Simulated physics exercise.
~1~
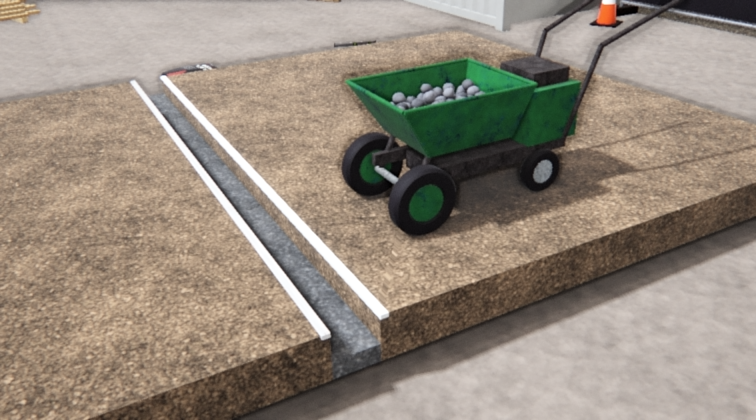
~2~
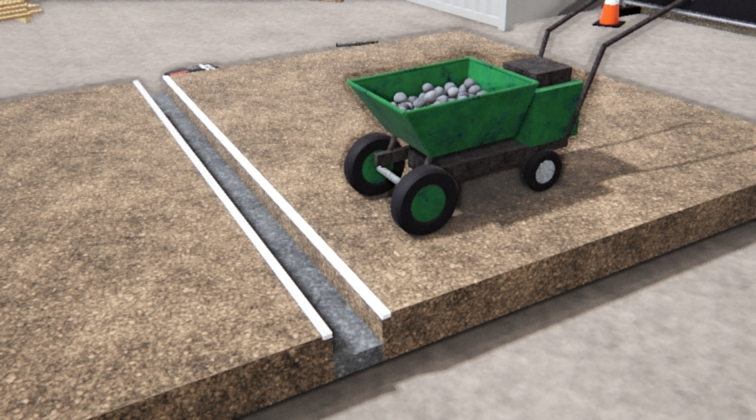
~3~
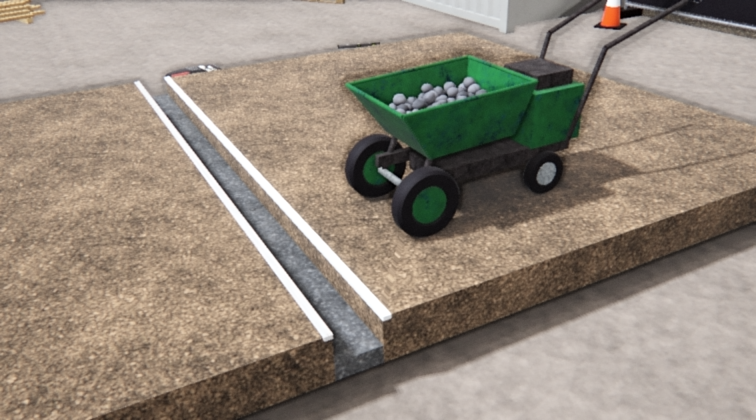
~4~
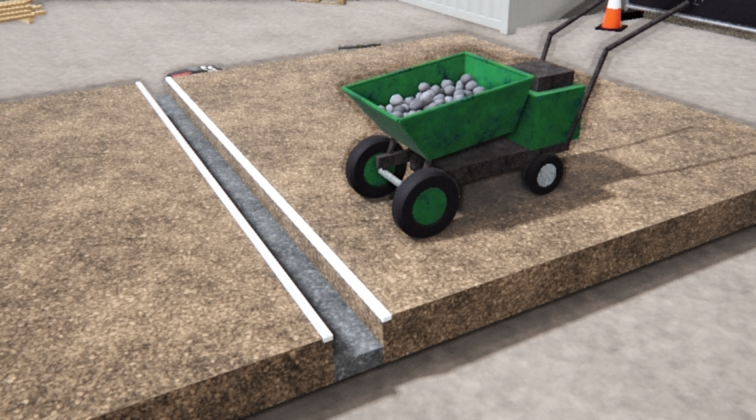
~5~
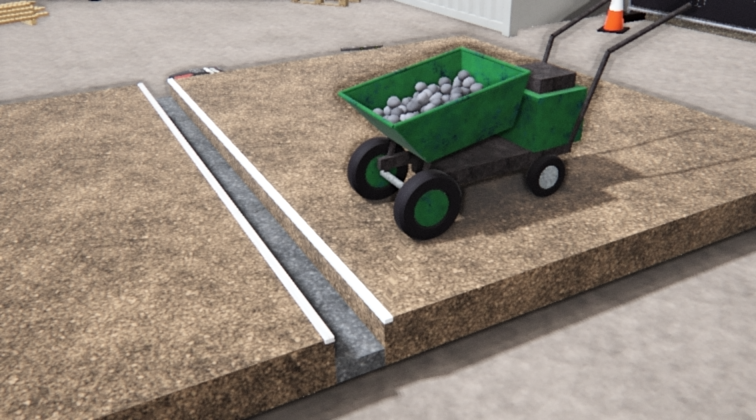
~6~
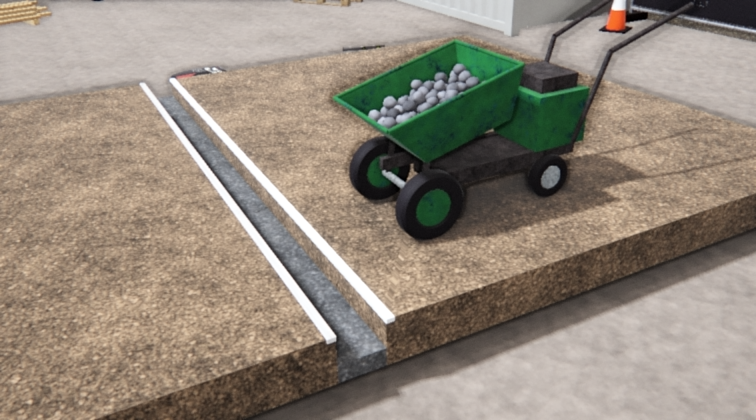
The green skip of a small barrow, loaded with grey cobbles, gradually tilts down leftward.
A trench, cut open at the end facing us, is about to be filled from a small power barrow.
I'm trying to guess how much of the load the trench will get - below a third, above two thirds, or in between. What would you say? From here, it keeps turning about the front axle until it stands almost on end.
The trench will get the high band, above two thirds.
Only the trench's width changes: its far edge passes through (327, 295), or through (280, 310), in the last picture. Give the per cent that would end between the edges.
The first case gives around 40 percent, and the second around 100 percent.
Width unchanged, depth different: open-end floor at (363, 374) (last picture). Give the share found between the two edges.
Something like 90 %.
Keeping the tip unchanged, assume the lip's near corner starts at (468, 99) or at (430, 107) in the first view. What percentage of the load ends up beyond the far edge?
You'd get 0 in a hundred the first time and 0 in a hundred the second.
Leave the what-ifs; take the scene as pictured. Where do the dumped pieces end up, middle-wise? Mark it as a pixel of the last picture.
The centre comes to rest near (292, 257).
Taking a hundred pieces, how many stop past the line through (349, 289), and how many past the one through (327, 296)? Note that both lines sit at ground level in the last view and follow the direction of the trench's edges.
I'd put it near 80 in a hundred, then near 50 in a hundred.
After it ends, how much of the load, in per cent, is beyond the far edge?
About 10 %.
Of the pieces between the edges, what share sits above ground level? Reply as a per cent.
It works out at about 20 percent.
Shortly afterwards, skip tipped steeply; the whole lot in the skip.
Next, skip tipped right over; the bulk in the skip; a little in or heaped over the trench; only a few falling.
Some moments later, skip tipped right over; a little in the skip; the bulk in or heaped over the trench; a little beyond it.
In the end, skip tipped right over; only a few short of the trench; the bulk in or heaped over the trench; a little beyond it.
